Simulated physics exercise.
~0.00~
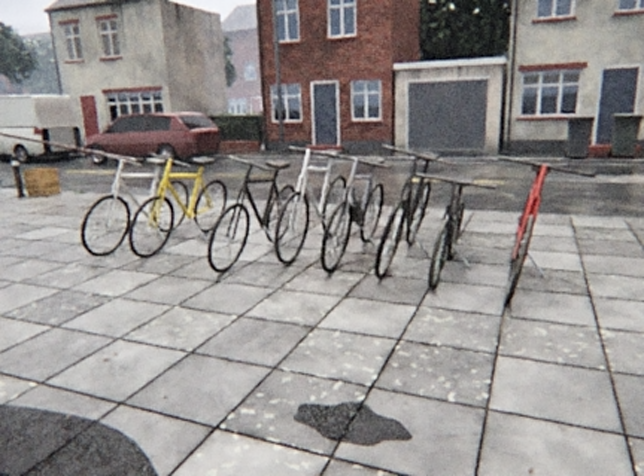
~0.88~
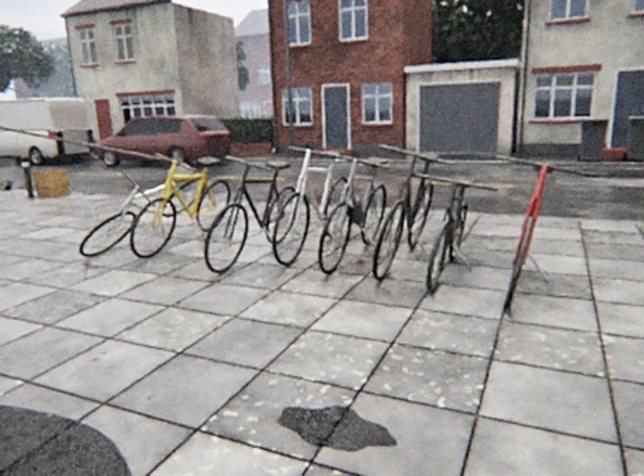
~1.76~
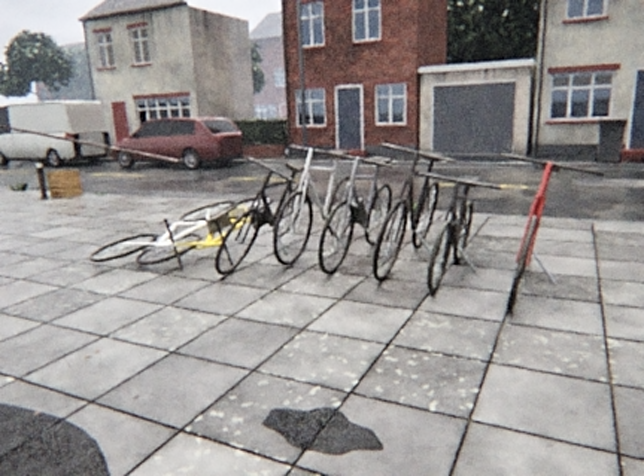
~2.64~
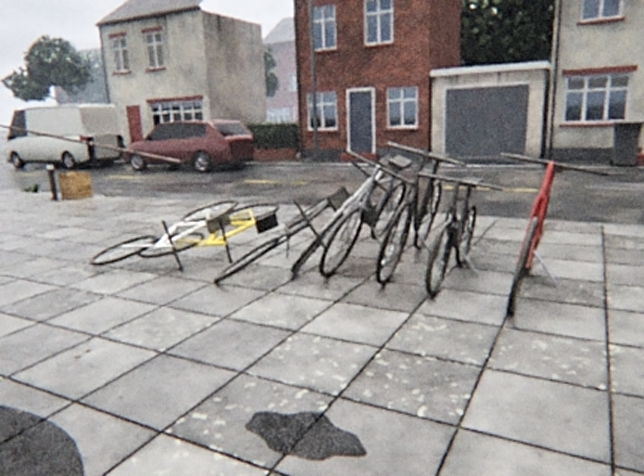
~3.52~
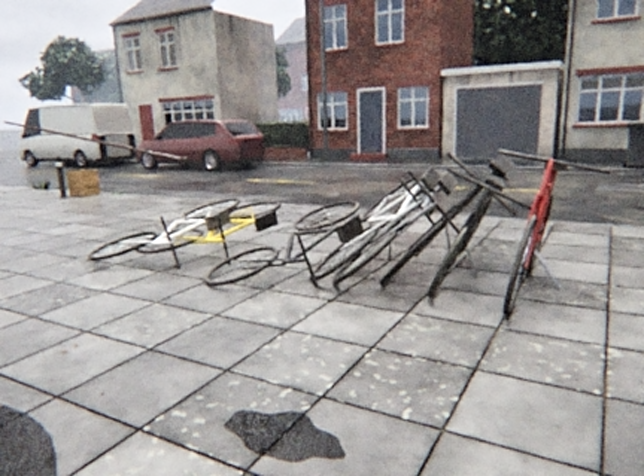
The video shows a row of eight bicycles parked on wet paving opposite houses. The leftmost tips over, then the yellow one, and the fall spreads rightward until all but the red bicycle at the far right, still upright, are lying or leaning steeply.
